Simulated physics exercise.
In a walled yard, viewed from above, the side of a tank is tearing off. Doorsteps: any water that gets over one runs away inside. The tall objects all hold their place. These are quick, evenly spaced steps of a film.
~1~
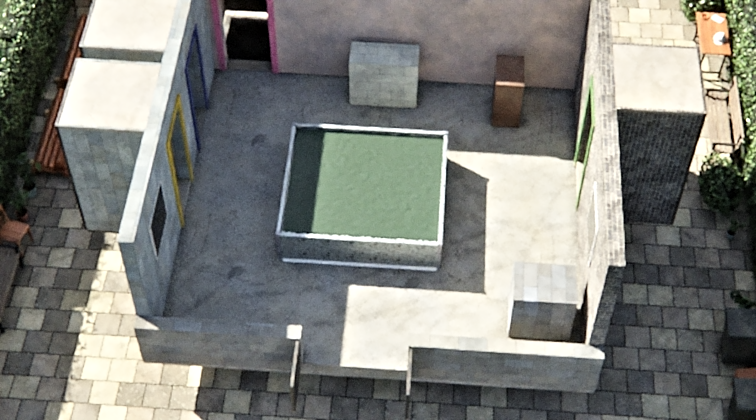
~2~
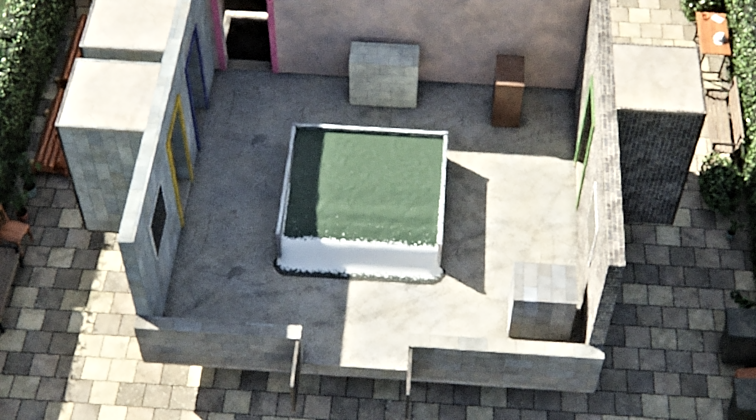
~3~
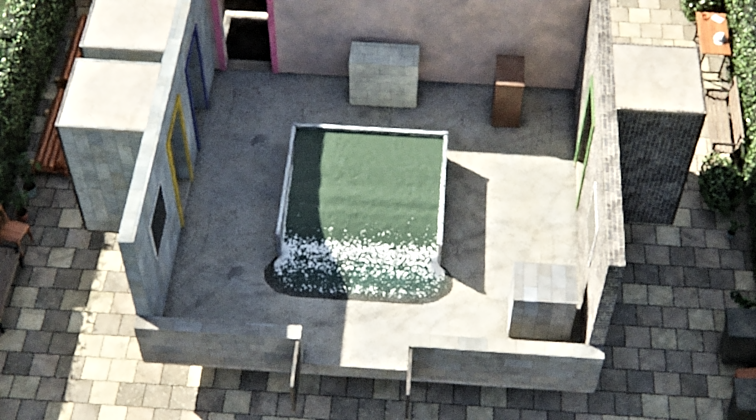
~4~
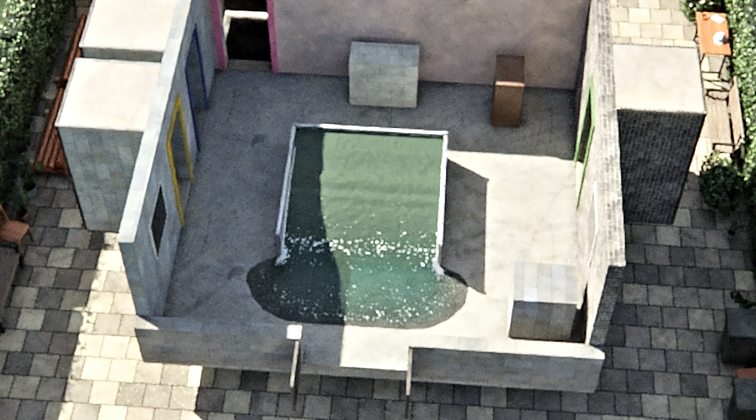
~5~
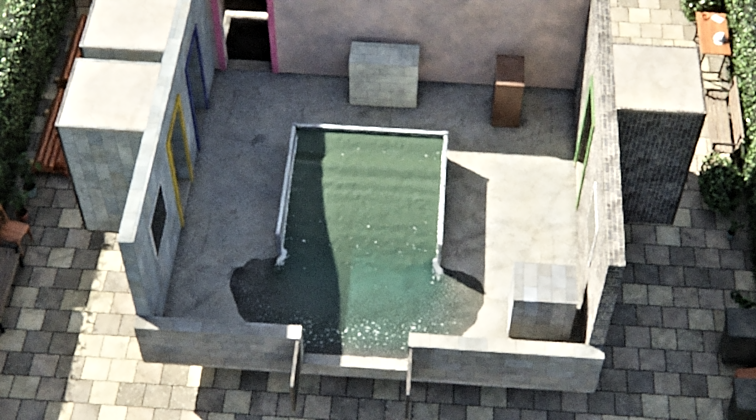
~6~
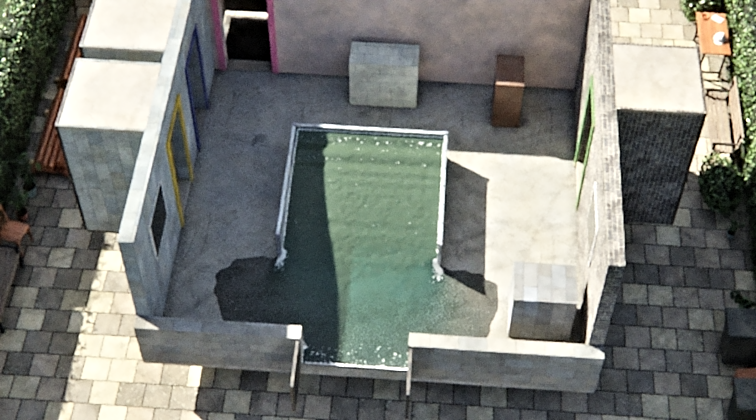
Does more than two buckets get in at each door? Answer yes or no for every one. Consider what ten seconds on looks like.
Pink door: Yes, green door: No, yellow door: No, blue door: No.
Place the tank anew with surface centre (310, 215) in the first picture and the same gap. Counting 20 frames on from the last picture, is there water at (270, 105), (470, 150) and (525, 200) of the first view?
One after the other: Reached, untouched, untouched.
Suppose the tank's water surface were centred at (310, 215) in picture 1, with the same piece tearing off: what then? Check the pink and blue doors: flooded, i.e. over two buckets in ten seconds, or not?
The way I see it, pink tops the mark and blue tops the mark.
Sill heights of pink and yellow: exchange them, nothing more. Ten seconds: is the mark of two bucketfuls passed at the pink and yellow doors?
Pink door: Falls short; yellow door: Falls short.
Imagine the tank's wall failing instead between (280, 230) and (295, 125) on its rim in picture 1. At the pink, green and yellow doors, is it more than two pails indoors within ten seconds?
Result: Pink gets too much, green keeps within bounds, yellow gets too much.
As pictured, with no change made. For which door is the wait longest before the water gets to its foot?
The pink-painted one.
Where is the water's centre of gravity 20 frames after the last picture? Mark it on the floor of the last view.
I'd put it at around (356, 273).
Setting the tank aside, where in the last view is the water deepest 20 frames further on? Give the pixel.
Around (568, 368).
A moment on, water covers 25 % of the floor; the pink door not reached, the green door not reached, the yellow door not reached, the blue door not reached.
Next, water covers 30 % of the floor; the pink door not reached, the green door not reached, the yellow door not reached, the blue door not reached.
Then, water covers 50 % of the floor; the pink door not reached, the green door wet at the sill, nothing in, the yellow door wet at the sill, nothing in, the blue door not reached.
Later, water covers 85 % of the floor; the pink door over two buckets in, the green door wet at the sill, nothing in, the yellow door wet at the sill, nothing in, the blue door wet at the sill, nothing in.
In the end, water covers 100 % of the floor; the pink door far over two buckets in, the green door wet at the sill, nothing in, the yellow door wet at the sill, nothing in, the blue door under two buckets in.
